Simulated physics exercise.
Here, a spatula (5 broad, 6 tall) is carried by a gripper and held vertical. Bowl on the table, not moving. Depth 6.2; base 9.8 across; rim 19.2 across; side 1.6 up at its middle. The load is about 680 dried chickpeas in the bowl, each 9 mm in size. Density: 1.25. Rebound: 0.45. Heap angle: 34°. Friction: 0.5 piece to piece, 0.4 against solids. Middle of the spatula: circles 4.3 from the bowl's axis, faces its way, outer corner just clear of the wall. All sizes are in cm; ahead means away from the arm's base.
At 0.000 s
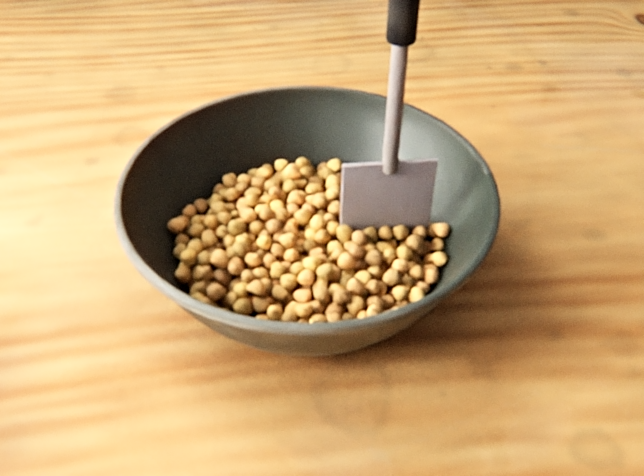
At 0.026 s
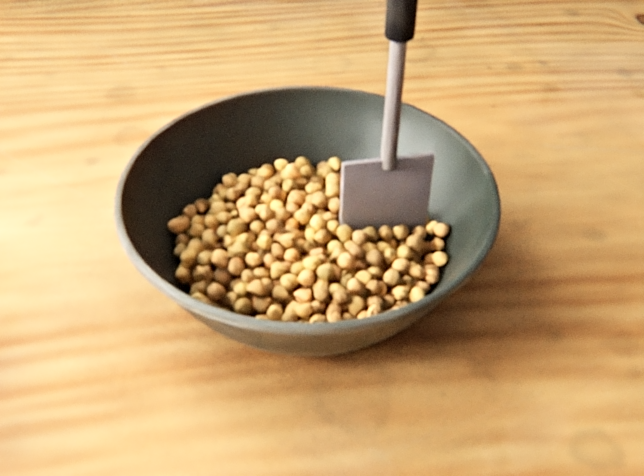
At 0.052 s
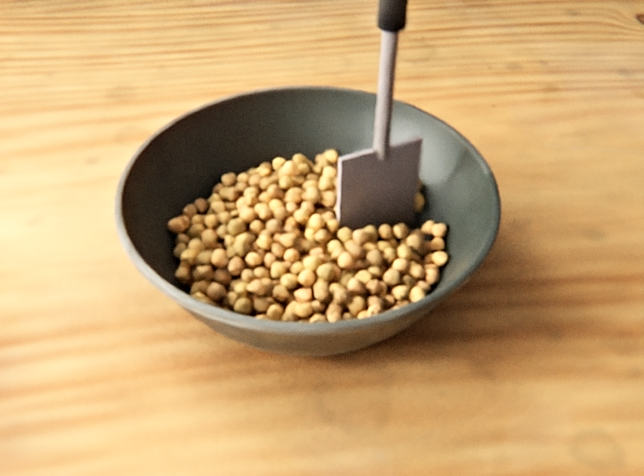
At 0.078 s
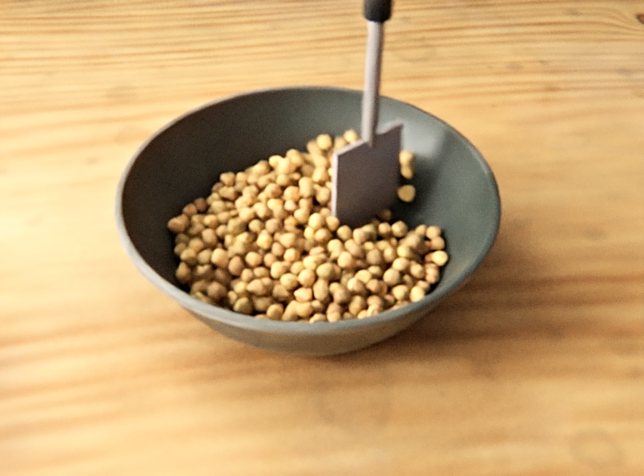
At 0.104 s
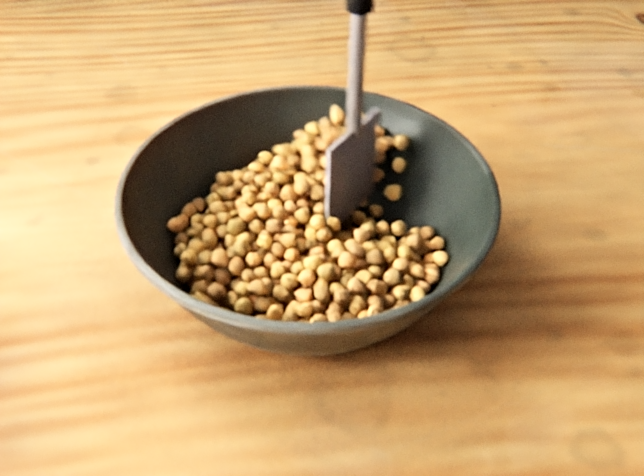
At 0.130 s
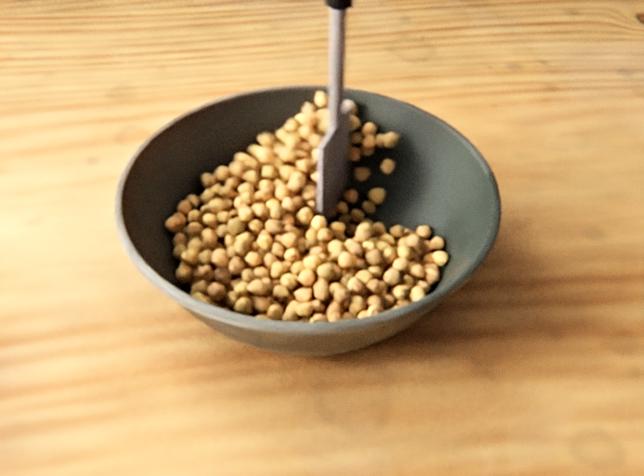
A grey spatula sweeping leftward and back through dried chickpeas in a dark bowl, turning edge-on and heaping them toward the far rim.
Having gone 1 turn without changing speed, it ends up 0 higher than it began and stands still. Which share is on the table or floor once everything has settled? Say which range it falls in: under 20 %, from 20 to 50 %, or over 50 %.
It falls under 20 %.
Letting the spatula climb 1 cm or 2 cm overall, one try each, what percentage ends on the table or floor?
First try about 5 per cent, second about 5 per cent.
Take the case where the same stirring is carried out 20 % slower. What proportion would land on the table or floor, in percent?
5 %.
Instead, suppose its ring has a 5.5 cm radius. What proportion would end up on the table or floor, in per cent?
In that case some 5 per cent.
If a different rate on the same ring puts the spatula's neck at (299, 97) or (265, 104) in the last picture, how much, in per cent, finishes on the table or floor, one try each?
Around 25 and 40 per cent respectively.
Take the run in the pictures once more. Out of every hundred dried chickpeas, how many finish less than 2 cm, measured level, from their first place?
Result: Close to 5 per cent of the load.
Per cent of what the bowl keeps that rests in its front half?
35 %.
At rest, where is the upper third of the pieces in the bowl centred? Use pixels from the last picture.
It is centred near (370, 177).
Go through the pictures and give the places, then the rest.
Spatula neck at (392, 138), 0° round; upper third of the load around (296, 237), from x 175 to 440, top at y 165; 677 in the bowl, in the first frame.
Spatula neck at (391, 134), 5° round; upper third of the load around (300, 235), from x 175 to 440, top at y 165, in the second frame.
Spatula neck at (384, 124), 18° round; upper third of the load around (305, 228), from x 175 to 440, top at y 155, in the third frame.
Spatula neck at (371, 113), 33° round; upper third of the load around (307, 222), from x 175 to 440, top at y 140, in the fourth frame.
Spatula neck at (355, 105), 48° round; upper third of the load around (307, 209), from x 175 to 440, top at y 115, in the fifth frame.
Spatula neck at (336, 100), 63° round; upper third of the load around (291, 198), from x 175 to 440, top at y 100; 677 in the bowl, in the sixth frame.
By 0.33 s, 177° round, highest piece 8 above the table; 669 in the bowl, 8 in flight or on the tool.
By 0.53 s, 291° round, highest piece 8 above the table; 641 in the bowl, 28 on the table or floor, 8 in flight or on the tool.
By 0.82 s, 0° round, highest piece 6 above the table; 618 in the bowl, 58 on the table or floor, 1 in flight or on the tool.
By 1.52 s, 0° round, highest piece 6 above the table; 618 in the bowl, 59 on the table or floor.
Final count, 618 in the bowl, 59 on the table or floor. That is 9 % on the table or floor.
